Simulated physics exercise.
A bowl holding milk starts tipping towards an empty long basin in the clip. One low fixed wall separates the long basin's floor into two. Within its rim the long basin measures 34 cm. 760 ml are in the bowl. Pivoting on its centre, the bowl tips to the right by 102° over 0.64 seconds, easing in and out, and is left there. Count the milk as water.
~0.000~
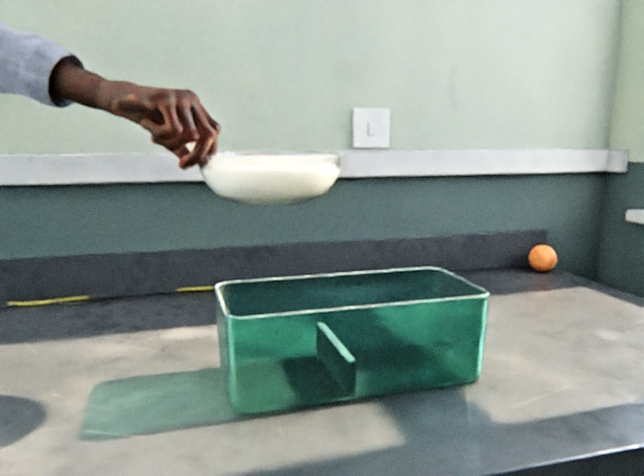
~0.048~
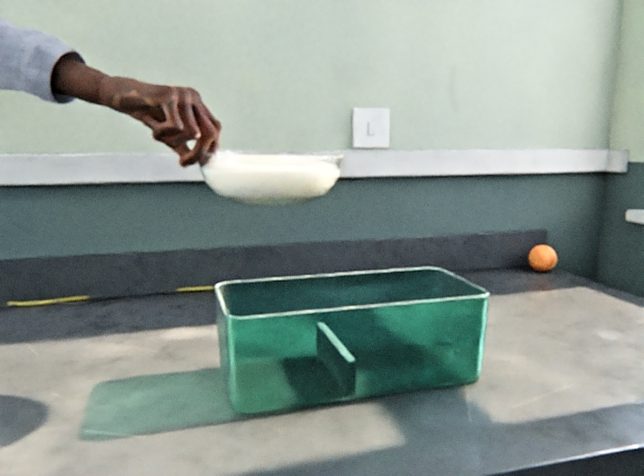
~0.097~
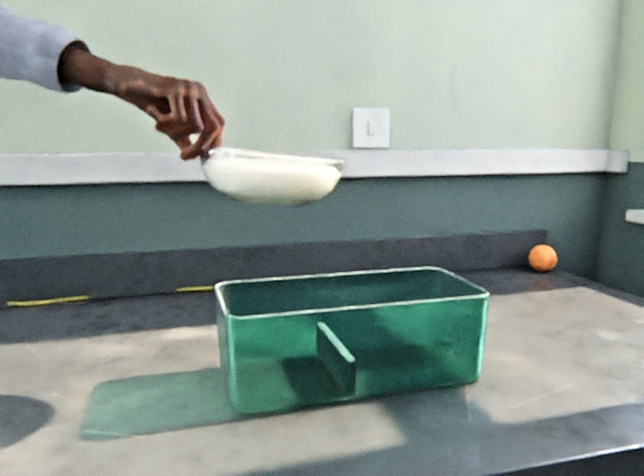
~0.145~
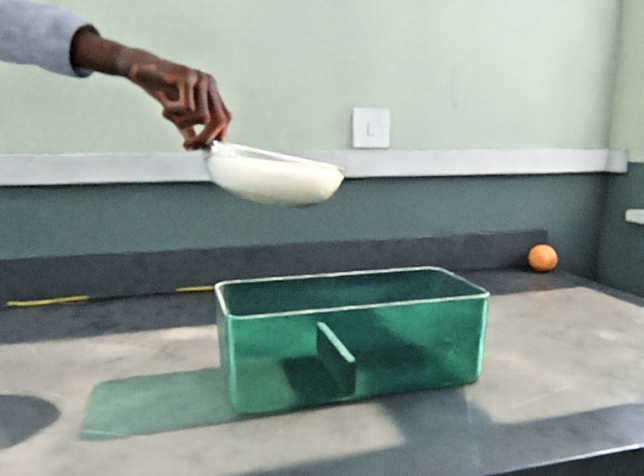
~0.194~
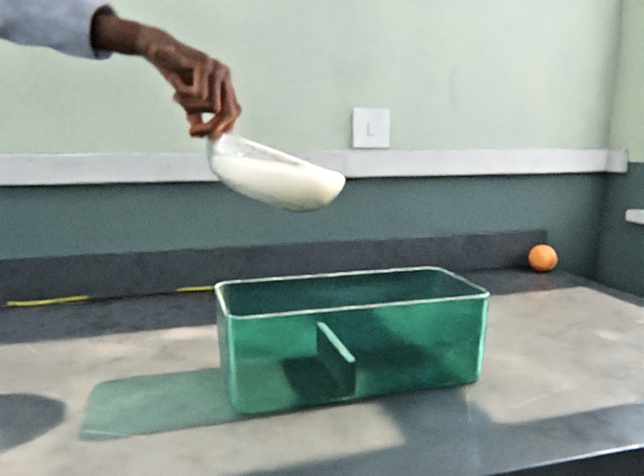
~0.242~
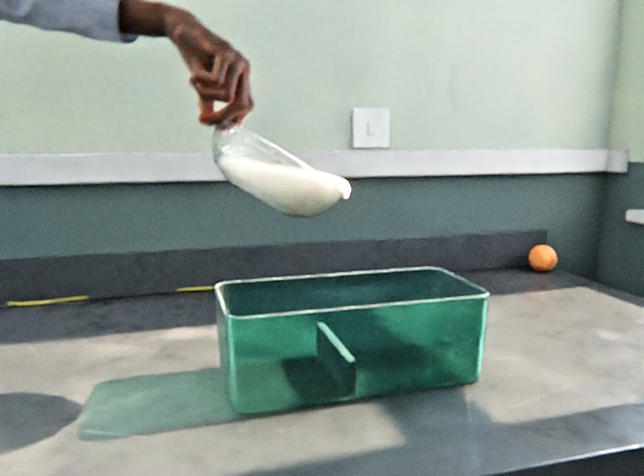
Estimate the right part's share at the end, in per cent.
Roughly 80 per cent is in the right part.
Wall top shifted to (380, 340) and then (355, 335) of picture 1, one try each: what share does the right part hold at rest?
35 then 70 %.
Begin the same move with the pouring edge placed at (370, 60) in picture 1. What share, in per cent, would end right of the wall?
In that case roughly 80 per cent.
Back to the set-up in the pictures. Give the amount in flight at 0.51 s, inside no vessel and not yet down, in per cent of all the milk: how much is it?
I'd say close to 38 per cent.
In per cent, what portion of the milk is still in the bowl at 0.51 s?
Portion remaining: Approx. 4 per cent.
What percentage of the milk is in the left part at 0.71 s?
Left share: Approx. 14 %.
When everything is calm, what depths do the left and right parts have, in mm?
I'd say close to 6 mm on the left, close to 22 mm on the right.
After 0.51 s the tilt is 92° and 4 per cent is still to pour, 0 is left of the wall and 57 right of it.
After 0.71 s the tilt is 102° and 0 per cent is still to pour, 13 is left of the wall and 80 right of it.
After 0.92 s the tilt is 102° and 0 per cent is still to pour, 18 is left of the wall and 80 right of it.
After 1.14 s the tilt is 102° and 0 per cent is still to pour, 18 is left of the wall and 80 right of it.
In the end 18 per cent lies left of the wall, 80 right of it and 1 outside.
